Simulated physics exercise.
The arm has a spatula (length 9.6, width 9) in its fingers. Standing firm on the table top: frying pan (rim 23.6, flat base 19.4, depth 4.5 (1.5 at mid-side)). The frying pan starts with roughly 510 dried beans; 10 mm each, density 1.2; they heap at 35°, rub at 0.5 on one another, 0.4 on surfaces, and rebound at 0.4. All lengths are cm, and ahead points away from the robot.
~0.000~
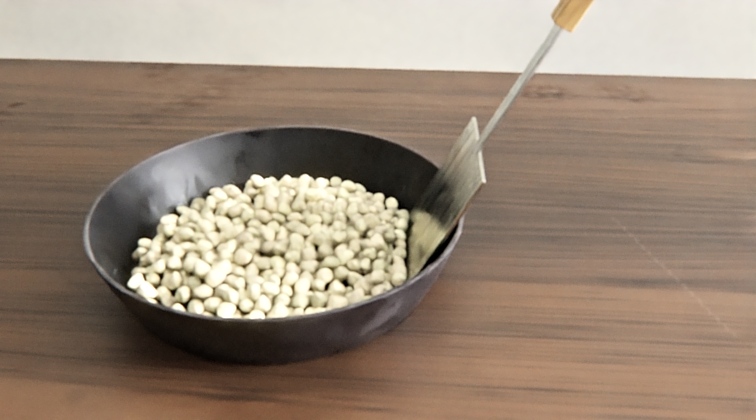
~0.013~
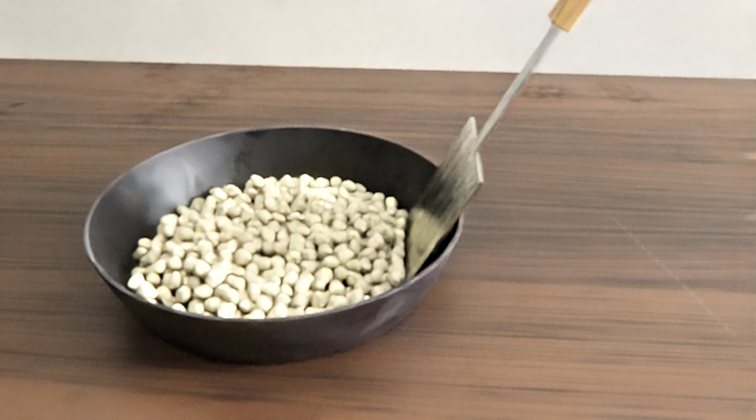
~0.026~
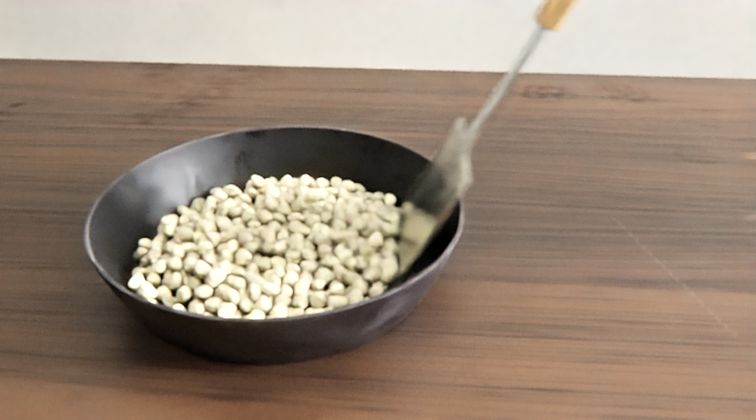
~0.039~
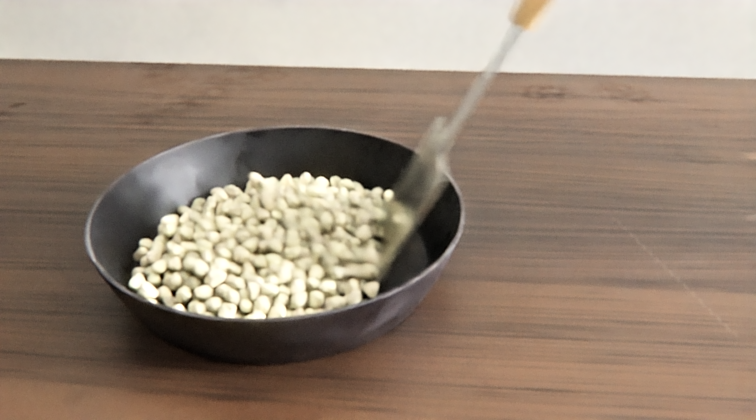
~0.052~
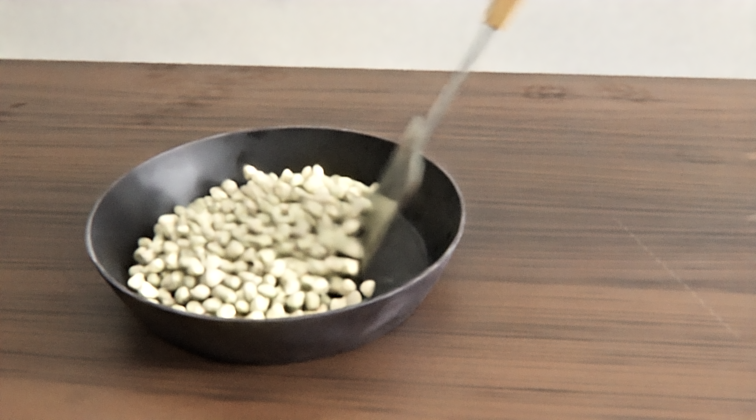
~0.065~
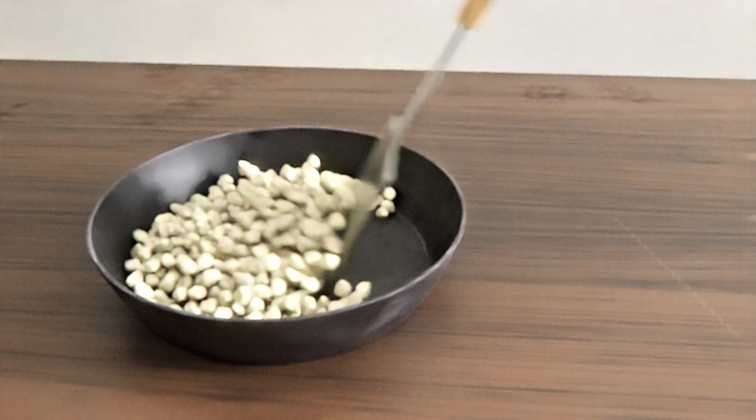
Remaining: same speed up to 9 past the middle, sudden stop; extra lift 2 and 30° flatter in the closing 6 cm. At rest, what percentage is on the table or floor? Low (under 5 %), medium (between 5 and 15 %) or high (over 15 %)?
Share on the table or floor: High (over 15 %).
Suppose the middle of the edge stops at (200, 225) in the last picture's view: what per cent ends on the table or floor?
About 5 per cent.
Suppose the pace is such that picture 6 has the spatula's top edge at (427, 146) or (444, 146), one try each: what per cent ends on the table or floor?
About 20 and 10 per cent.
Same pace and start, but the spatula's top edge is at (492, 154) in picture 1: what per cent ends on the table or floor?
About 25 per cent.
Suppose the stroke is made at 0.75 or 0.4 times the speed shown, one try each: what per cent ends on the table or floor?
Some 25 and 10 per cent.
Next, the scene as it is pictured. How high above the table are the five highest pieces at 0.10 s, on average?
Roughly 6 cm.
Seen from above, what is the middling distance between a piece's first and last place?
About 5 cm.
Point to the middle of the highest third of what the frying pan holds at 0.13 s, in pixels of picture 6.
At about (203, 212).
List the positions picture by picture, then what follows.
In the first frame, the spatula top edge at (479, 146), sloping 63°; upper third of the load around (280, 237), from x 135 to 405, top at y 180; 509 in the frying pan.
In the second frame, the spatula top edge at (477, 146), sloping 63°; upper third of the load around (282, 237), from x 135 to 400, top at y 180.
In the third frame, the spatula top edge at (465, 146), sloping 63°; upper third of the load around (289, 236), from x 135 to 395, top at y 180.
In the fourth frame, the spatula top edge at (443, 146), sloping 63°; upper third of the load around (298, 232), from x 135 to 395, top at y 180.
In the fifth frame, the spatula top edge at (418, 145), sloping 63°; upper third of the load around (291, 228), from x 135 to 395, top at y 170.
In the sixth frame, the spatula top edge at (393, 144), sloping 63°; upper third of the load around (281, 224), from x 130 to 400, top at y 160; 509 in the frying pan.
After 0.10 s, sloping 63°, highest piece 6 above the table; 509 in the frying pan.
After 0.13 s, sloping 54°, highest piece 6 above the table; 509 in the frying pan.
After 0.34 s, sloping 33°, highest piece 22 above the table; 349 in the frying pan, 88 on the table or floor, 72 on the blade or in flight.
After 1.39 s, sloping 33°, highest piece 4 above the table; 349 in the frying pan, 160 on the table or floor.
In the end, 349 in the frying pan, 160 on the table or floor. That is 31 % on the table or floor.
